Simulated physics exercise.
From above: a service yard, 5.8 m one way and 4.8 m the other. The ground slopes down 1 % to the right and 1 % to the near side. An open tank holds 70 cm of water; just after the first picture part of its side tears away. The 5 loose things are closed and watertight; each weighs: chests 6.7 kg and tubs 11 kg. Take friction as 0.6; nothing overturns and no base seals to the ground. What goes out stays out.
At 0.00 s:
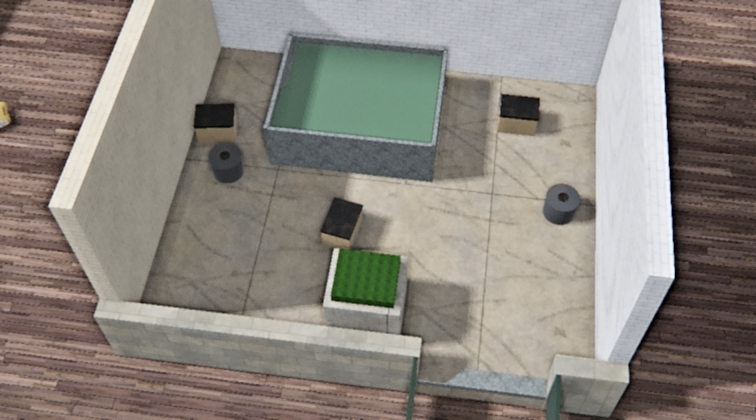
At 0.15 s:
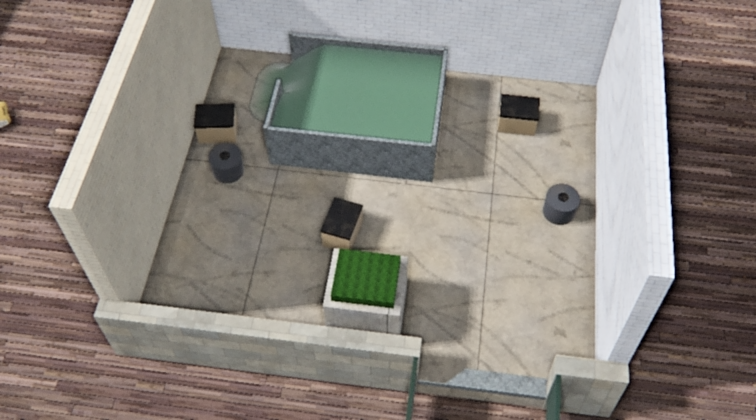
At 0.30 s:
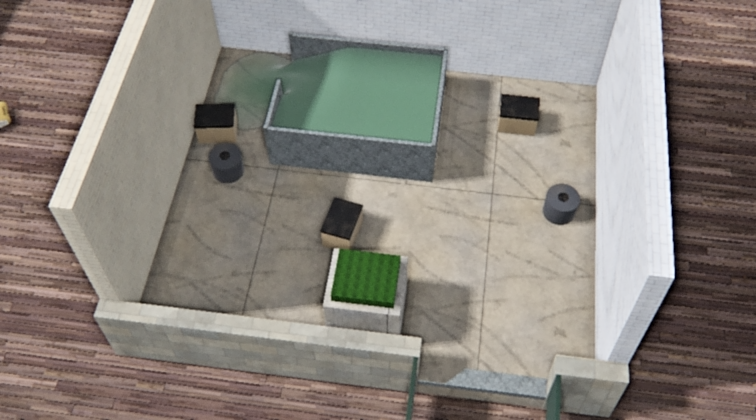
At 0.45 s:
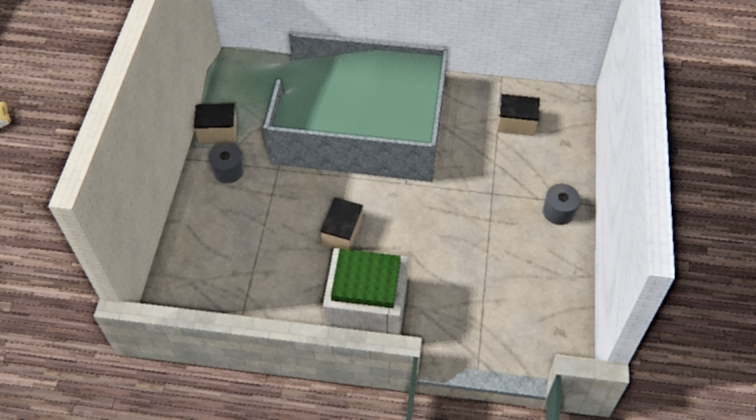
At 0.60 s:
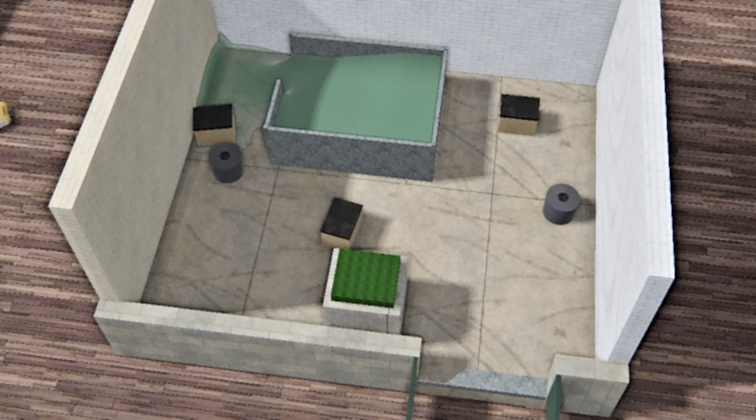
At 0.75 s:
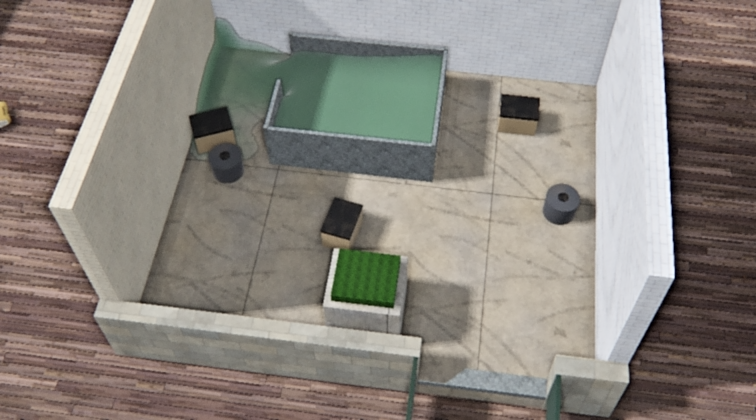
A big open tank of greenish water lost part of its left side, and water poured out across the floor to the left wall, spreading around a dark-topped chest and nudging it slightly.
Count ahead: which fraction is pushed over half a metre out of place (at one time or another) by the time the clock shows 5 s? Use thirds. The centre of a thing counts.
That comes to between one and two thirds.
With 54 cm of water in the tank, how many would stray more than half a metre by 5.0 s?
Then 3.
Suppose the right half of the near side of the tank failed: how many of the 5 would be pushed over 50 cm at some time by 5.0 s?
In that case 4 of them.
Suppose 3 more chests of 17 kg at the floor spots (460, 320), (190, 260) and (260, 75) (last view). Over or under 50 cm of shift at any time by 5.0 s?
In turn: Less, past it, more.
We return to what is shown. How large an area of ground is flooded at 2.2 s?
Roughly 11.5 m2.
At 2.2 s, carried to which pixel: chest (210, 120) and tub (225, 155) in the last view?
Near (265, 185) and (274, 215).
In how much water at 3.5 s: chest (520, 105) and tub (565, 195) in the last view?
Roughly 2 and 0 cm.
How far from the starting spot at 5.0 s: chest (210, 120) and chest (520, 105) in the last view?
In turn: 400 cm, 10 cm.
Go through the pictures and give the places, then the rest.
In the first picture, a chest at (214, 114) rests on the ground; a tub at (563, 197) rests on the ground; 3.7 m2 under water; 0 of 5 have shifted.
In the second picture, a chest at (214, 114) rests on the ground; a tub at (563, 197) rests on the ground; water covers 4.3 m2; 0 of 5 have shifted.
In the third picture, a chest at (214, 114) rests on the ground; a tub at (563, 197) rests on the ground; water covers 5.0 m2; 0 of 5 have shifted.
In the fourth picture, a chest at (214, 114) rests on the ground; a tub at (563, 197), on the bottom; 5.5 m2 under water; 0 of 5 have shifted.
In the fifth picture, a chest at (212, 116) rests on the ground, 5 cm from its start; a tub at (563, 197), on the bottom; water covers 5.6 m2; 1 of 5 have shifted.
In the sixth picture, a chest at (210, 121) rests on the ground, 15 cm from its start; a tub at (563, 197) rests on the ground; 5.8 m2 under water; 1 of 5 have shifted.
After 1.1 s 0 of 5 are over 50 cm from their spots; 0 afloat.
After 2.2 s 2 of 5 are over 50 cm from their spots; 1 afloat.
After 3.5 s 3 of 5 are over 50 cm from their spots; 2 afloat.
After 5.0 s 3 of 5 are over 50 cm from their spots, and 3 have been at some point; 1 afloat.
